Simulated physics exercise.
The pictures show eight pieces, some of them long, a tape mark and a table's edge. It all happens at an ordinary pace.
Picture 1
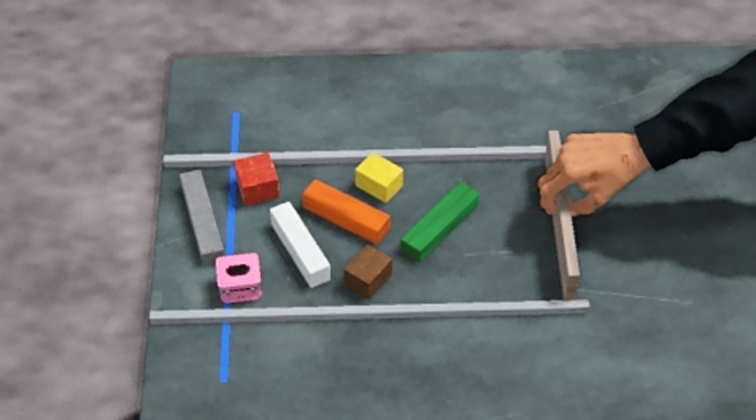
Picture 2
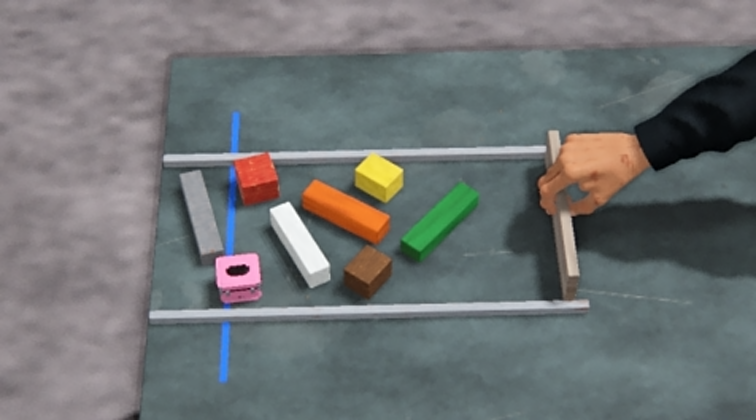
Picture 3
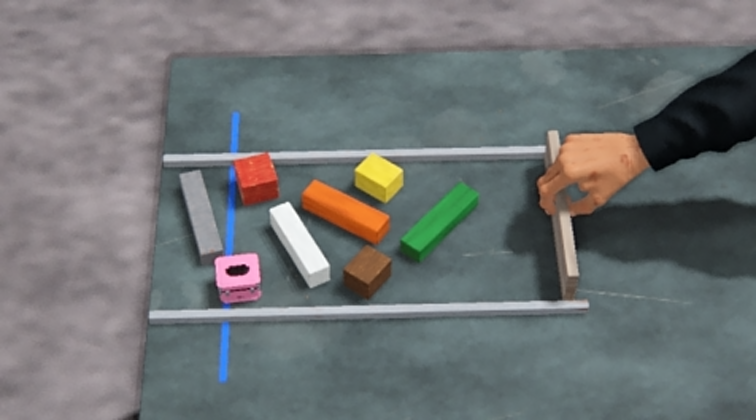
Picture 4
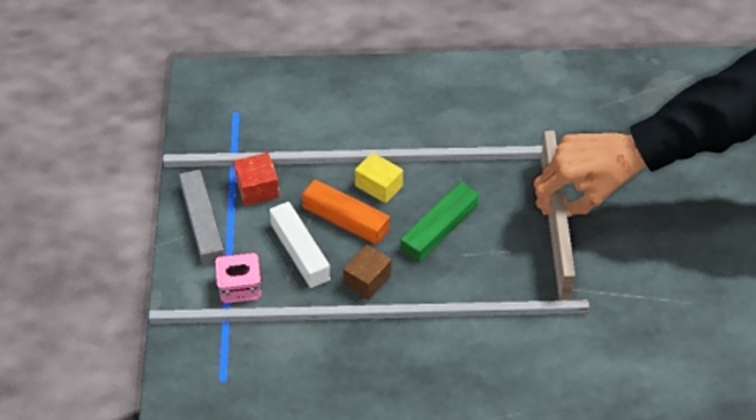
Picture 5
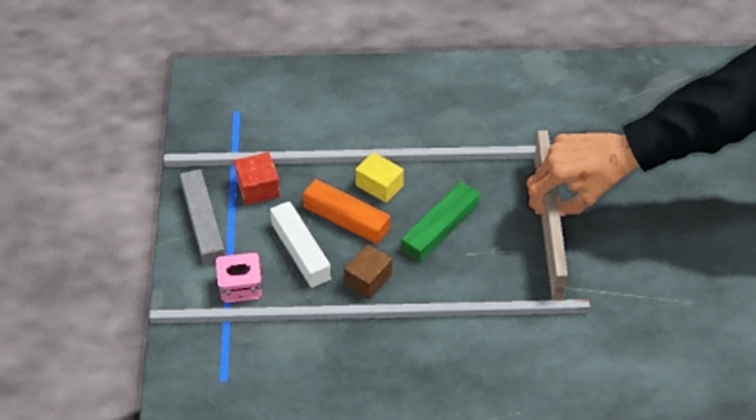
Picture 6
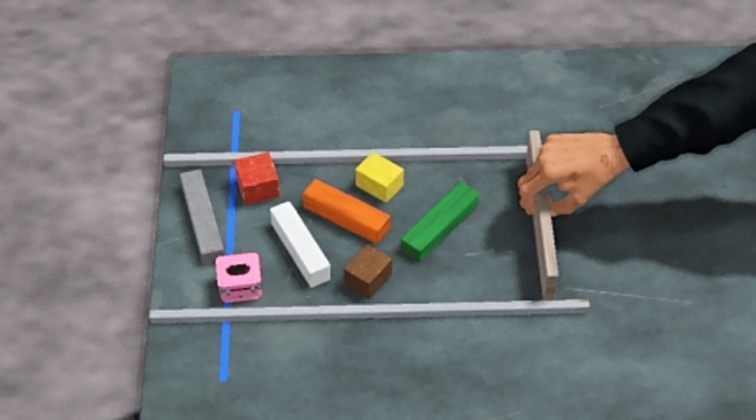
At the start, a hand holds a wooden board upright between two pale rails on a dark tabletop, with eight coloured pieces lying to its left near a blue tape line. The hand then slides the board a short way left, while the pieces stay where they are, untouched.
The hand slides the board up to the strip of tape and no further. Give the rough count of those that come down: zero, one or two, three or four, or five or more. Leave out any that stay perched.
In the end the number that fall off is one or two.
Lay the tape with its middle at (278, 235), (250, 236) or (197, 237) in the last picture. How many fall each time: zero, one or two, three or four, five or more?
For each place: No fall at all; not one; three to four.
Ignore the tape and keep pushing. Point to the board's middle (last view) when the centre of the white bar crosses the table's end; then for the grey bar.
Near (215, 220) and (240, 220).
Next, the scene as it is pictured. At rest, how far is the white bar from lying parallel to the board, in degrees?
Near 0 degrees.
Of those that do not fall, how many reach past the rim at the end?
It comes to 0.
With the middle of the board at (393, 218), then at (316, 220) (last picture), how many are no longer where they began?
By then 4, and 7.
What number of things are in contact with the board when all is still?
The number is 3.
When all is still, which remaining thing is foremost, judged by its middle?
Foremost is the white bar.
Soon after, none off yet; grey bar at rest near (202, 216); pink case at rest near (239, 278); red block at rest near (257, 178).
After that, none off yet; grey bar at rest near (202, 216); pink case at rest near (239, 278); red block moving near (252, 175).
And then, none off yet; grey bar moving near (196, 217); pink case displaced about its own width near (197, 288); red block displaced a little near (239, 171).
In the end, the number that fall off is one or two; gone, pink case and grey bar.
